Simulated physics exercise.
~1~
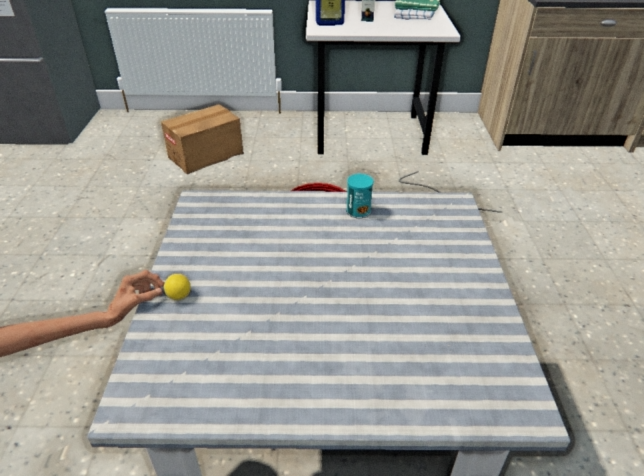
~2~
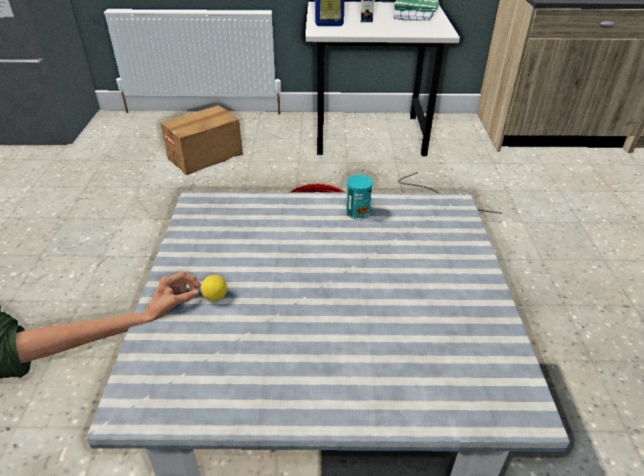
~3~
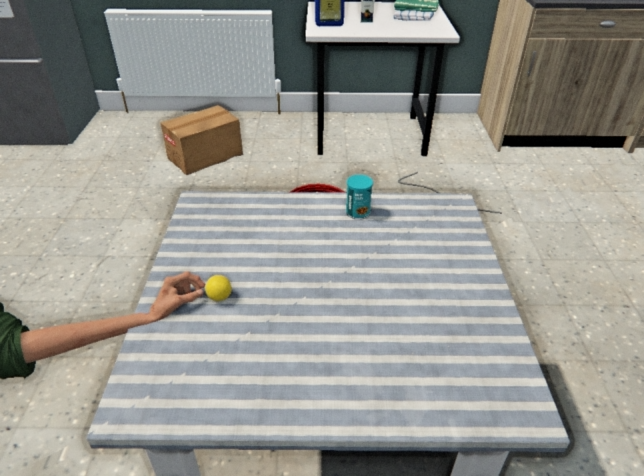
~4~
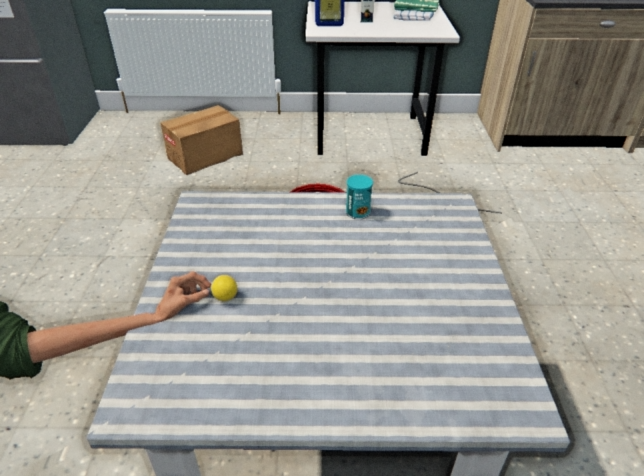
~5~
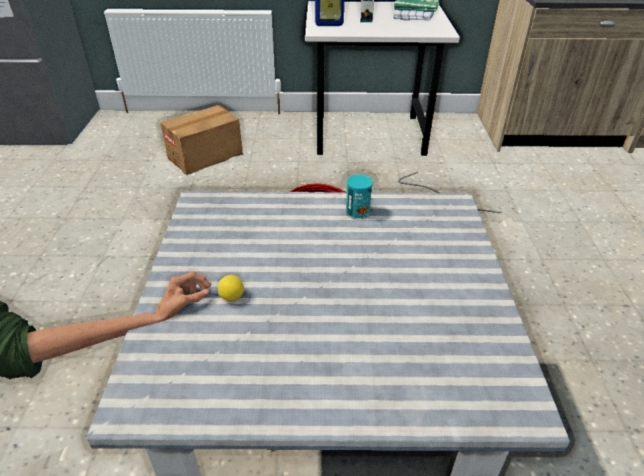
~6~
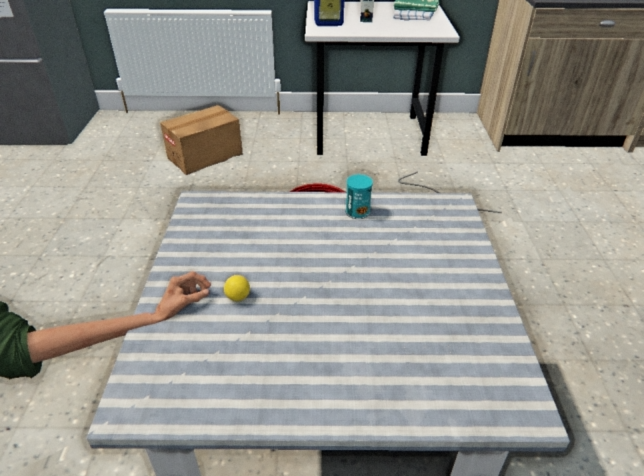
At the start, a hand at the left of a striped table holds a yellow lemon, with a teal container standing near the far edge. The hand pushes the lemon to the right across the top, then stays nearly still as the lemon moves slightly farther right, leaving a small gap from the fingers.
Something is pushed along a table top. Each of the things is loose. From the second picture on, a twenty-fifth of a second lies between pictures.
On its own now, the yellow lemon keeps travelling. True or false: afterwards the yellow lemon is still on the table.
True.
Then, 0.10 s on from there, yellow lemon shifted about its own width near (251, 288).
Then, 0.30 s on from there, yellow lemon shifted well along near (270, 289).
Then, 0.50 s on from there, yellow lemon shifted well along near (279, 289).
In the end, moved from the start, yellow lemon. At the end, from the last picture's camera, yellow lemon near (280, 289).
